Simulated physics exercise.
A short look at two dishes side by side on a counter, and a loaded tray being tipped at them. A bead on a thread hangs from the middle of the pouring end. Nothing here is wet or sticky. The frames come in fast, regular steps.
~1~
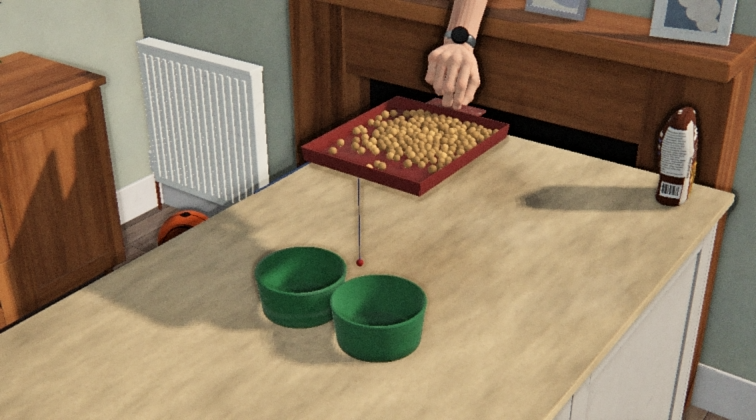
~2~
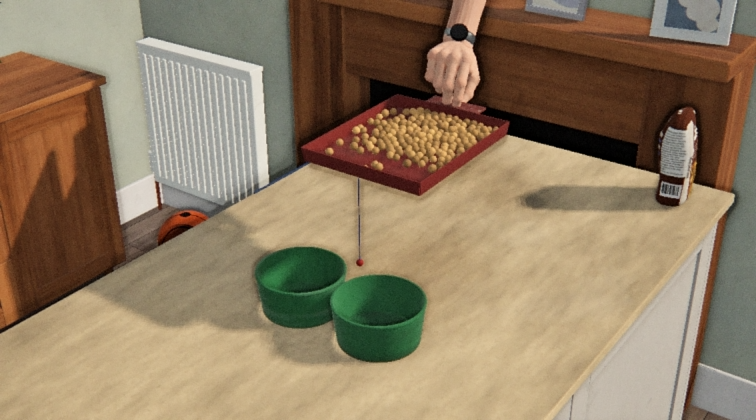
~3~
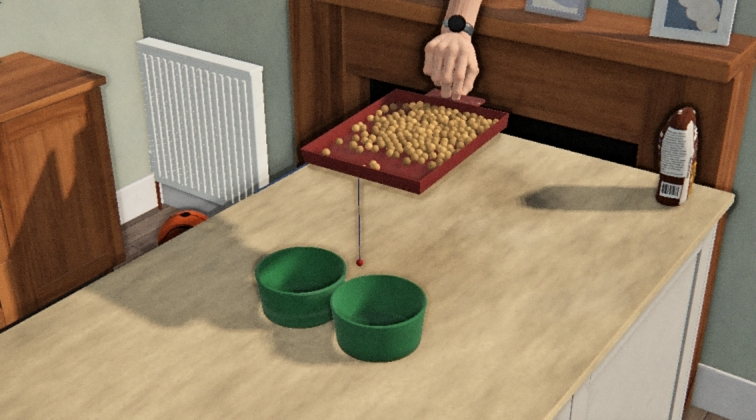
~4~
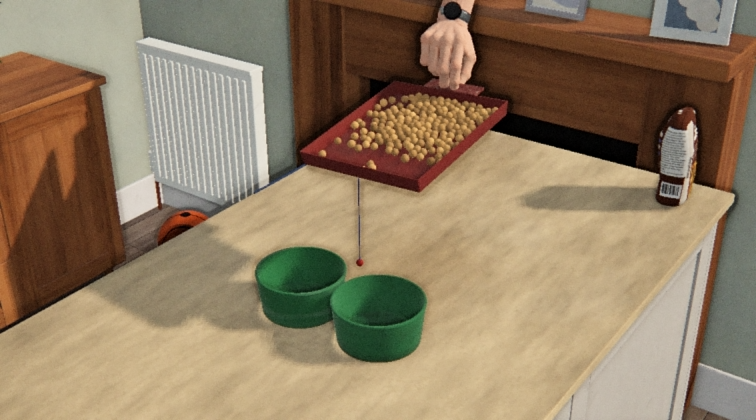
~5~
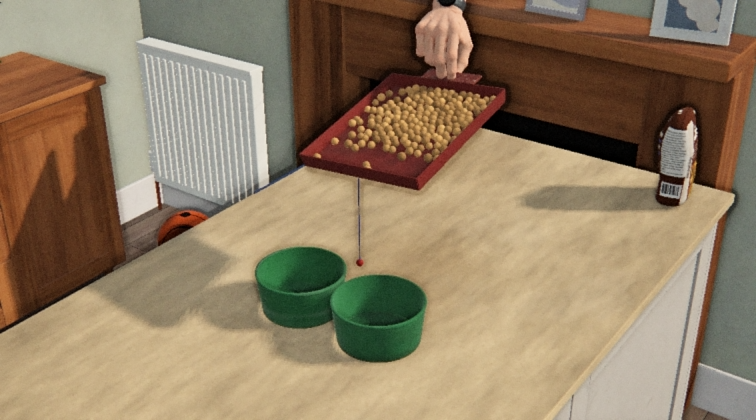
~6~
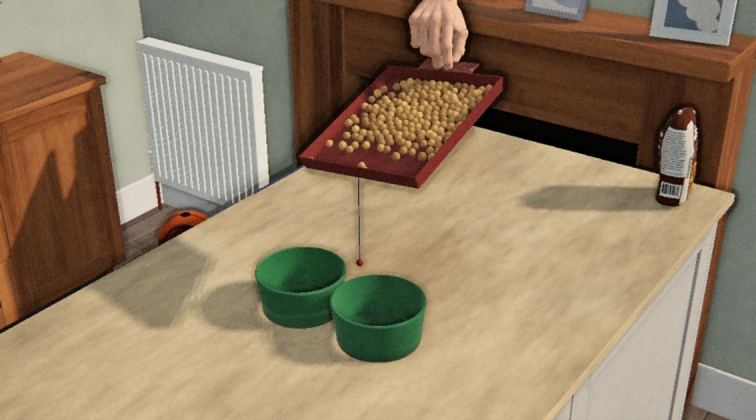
On a pale countertop, a hand raised the back of a red tray of small round wooden beads, tilting it toward two green dishes, and the beads shifted a little down the tray.
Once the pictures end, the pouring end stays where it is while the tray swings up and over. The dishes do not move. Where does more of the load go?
The left-hand dish gets more.
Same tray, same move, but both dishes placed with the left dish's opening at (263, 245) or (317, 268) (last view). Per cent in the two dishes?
The first gives 80 %, the second 80 %.
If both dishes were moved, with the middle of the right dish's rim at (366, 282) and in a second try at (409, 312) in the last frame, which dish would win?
The first try: Left. The second: Left.
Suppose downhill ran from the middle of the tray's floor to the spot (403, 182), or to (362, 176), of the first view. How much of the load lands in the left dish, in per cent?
Near 0 % and 40 %.
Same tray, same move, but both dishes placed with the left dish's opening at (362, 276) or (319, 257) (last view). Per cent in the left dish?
Roughly 10 per cent, and 80 per cent.
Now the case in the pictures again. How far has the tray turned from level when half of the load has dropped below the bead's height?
Near 95 degrees.
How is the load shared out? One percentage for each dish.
Left dish: 90 %, right dish: 0 %.
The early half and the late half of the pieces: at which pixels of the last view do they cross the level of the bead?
Around (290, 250) and then (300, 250).
Shortly afterwards, tray tipped steeply; the bulk on the tray; a little in the left dish; only a few outside both; a little in the air.
Next, tray tipped past a quarter turn; a little on the tray; near two thirds in the left dish; a little outside both; a little in the air.
Some moments later, tray tipped past a quarter turn; all but a few in the left dish; a little outside both.
In the end, tray tipped past a quarter turn; none at all in the right dish; all but a few in the left dish; a little outside both.
